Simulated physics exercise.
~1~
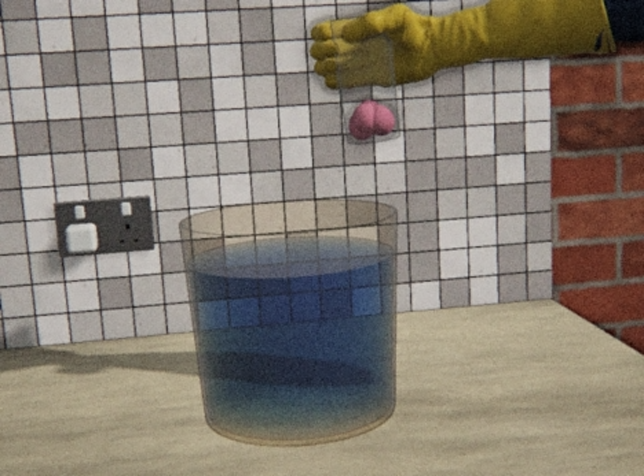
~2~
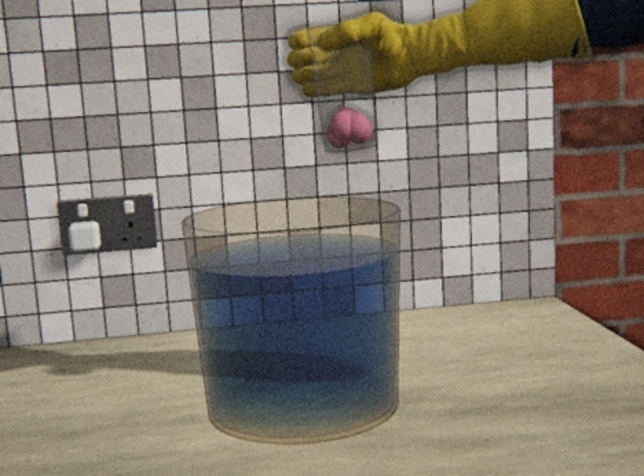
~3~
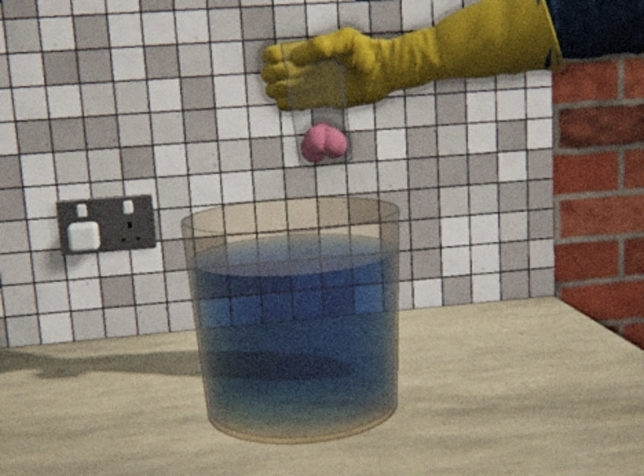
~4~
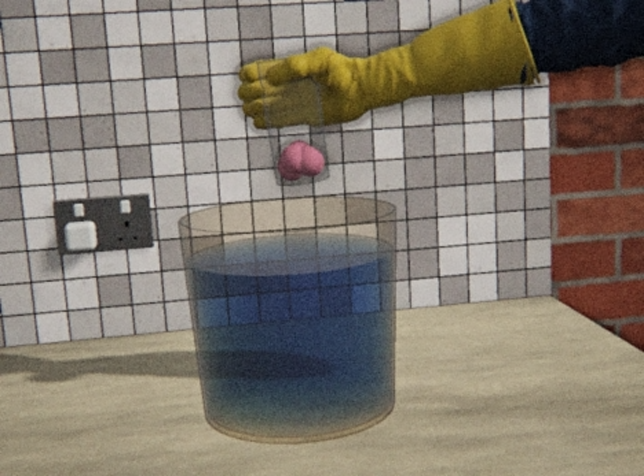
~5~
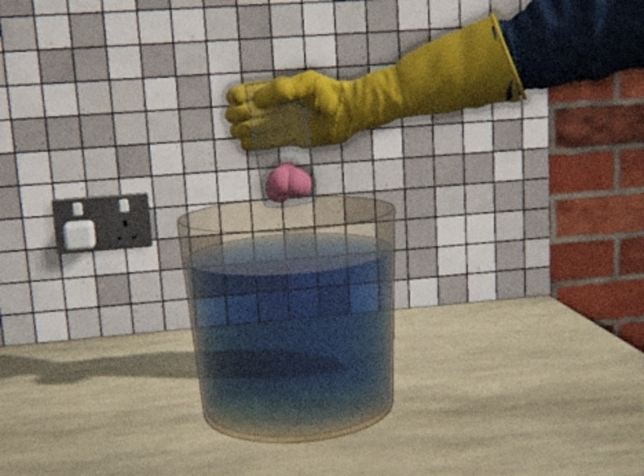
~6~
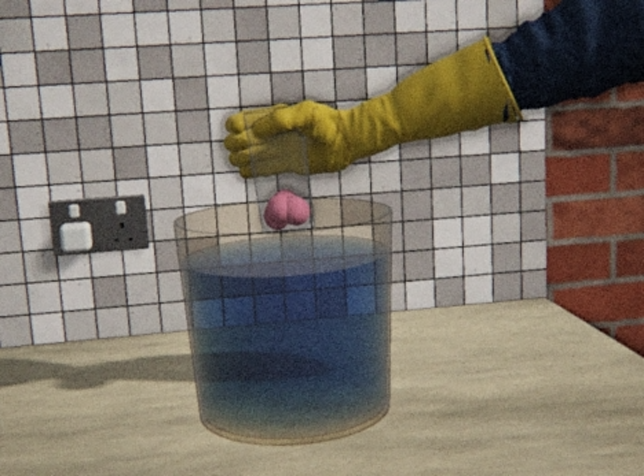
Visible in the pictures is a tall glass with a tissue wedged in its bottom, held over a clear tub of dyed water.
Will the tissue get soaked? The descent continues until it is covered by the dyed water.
Yes, the tissue gets wet.
Soon after, the tall glass enters the dyed water.
Later, dyed water pours in as the air escapes.
In the end, the tall glass is under, flooded, and the tissue is wet.
